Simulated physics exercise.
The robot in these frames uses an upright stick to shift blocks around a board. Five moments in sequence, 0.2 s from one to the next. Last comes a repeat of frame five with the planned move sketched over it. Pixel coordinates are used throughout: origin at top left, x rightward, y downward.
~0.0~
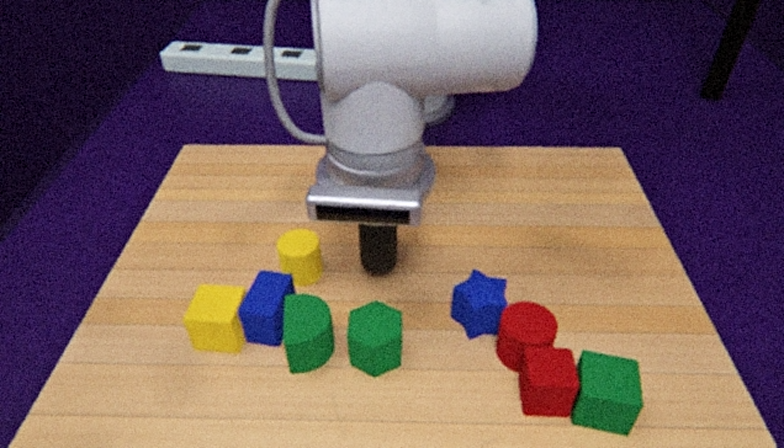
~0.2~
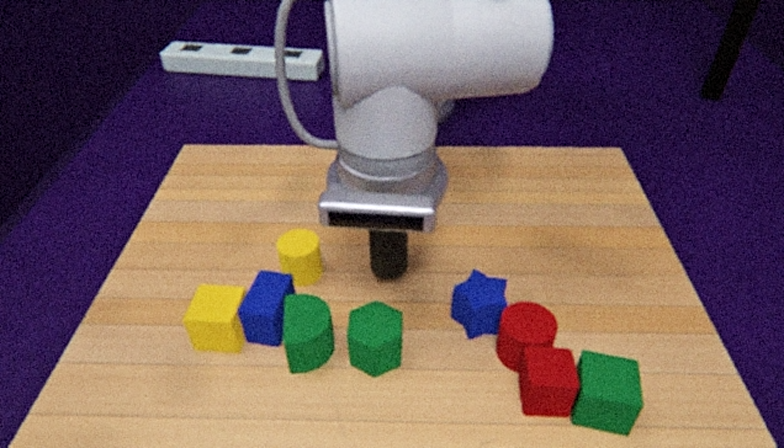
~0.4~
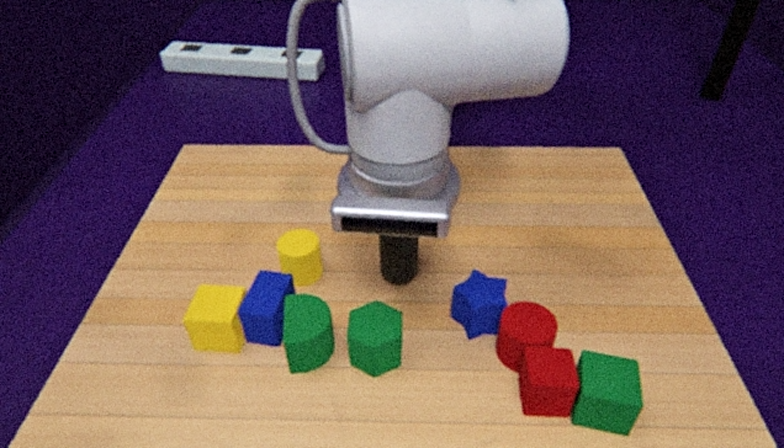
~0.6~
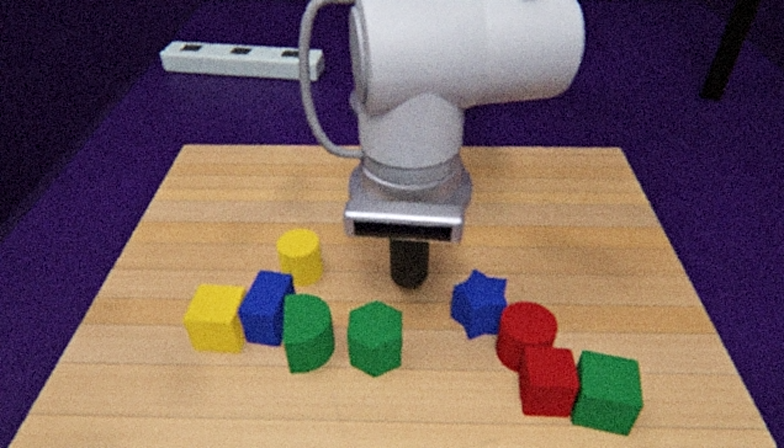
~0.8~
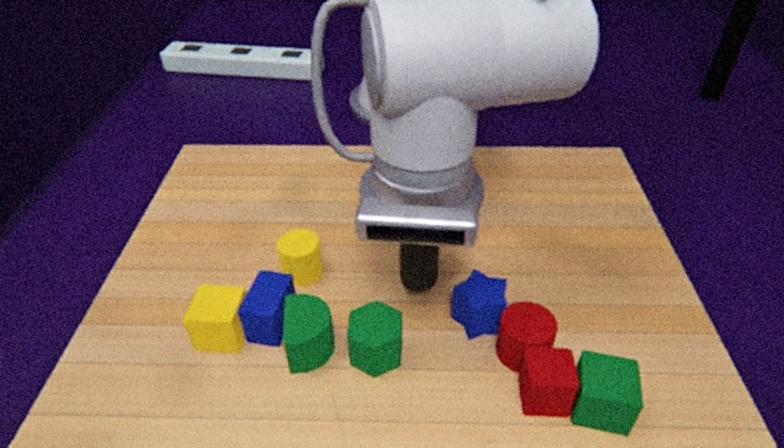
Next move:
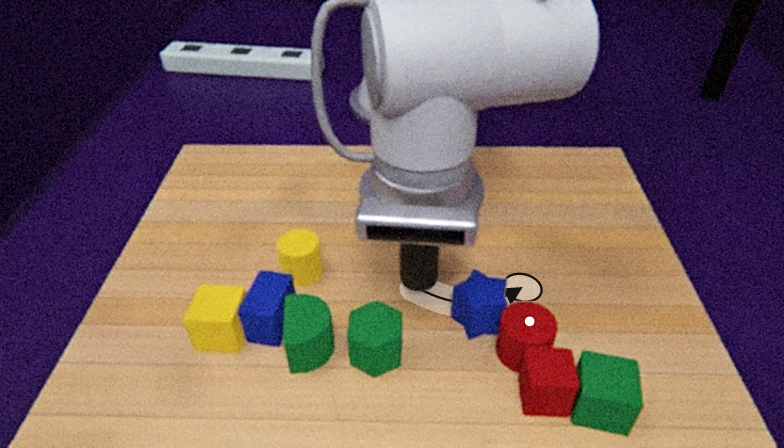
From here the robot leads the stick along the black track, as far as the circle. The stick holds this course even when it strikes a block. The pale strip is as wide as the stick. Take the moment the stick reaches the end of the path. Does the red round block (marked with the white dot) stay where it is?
Going by the path, no.
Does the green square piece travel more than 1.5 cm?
In short: No.
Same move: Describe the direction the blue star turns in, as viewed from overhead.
I'd predict that, seen from above, the blue star rotates clockwise.
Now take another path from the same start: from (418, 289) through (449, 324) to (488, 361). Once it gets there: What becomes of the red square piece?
Well, the red square piece holds its place.
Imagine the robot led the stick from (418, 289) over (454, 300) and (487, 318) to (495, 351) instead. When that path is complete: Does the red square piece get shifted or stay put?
The red square piece changes place.
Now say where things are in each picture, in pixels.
In the first picture, tip of the stick (379, 262), middles of tops, green hexagonal block (375, 323), blue star (483, 289), red round block (530, 321), red square piece (552, 366), green square piece (612, 377).
In the second picture, stick (389, 267), nothing pushed.
In the third picture, stick (399, 272), nothing pushed.
In the fourth picture, stick (409, 276), nothing pushed.
In the fifth picture, stick (419, 279), green hexagonal block (375, 323), blue star (483, 289), red round block (530, 321), red square piece (552, 366), green square piece (612, 377).
The line goes from (418, 289) by way of (453, 301) and (491, 301) to (522, 287); the dot is on the red round block.
On the path given first. One third of the way, stick (454, 291); blue star (490, 290); red round block (534, 324).
Two thirds of the way, stick (494, 291); blue star (530, 292); red round block (552, 330); red square piece (554, 373).
At the end, stick (524, 277); green hexagonal block unmoved; blue star (543, 289), turned 25° clockwise; red round block (552, 330); red square piece (554, 373); green square piece unmoved.
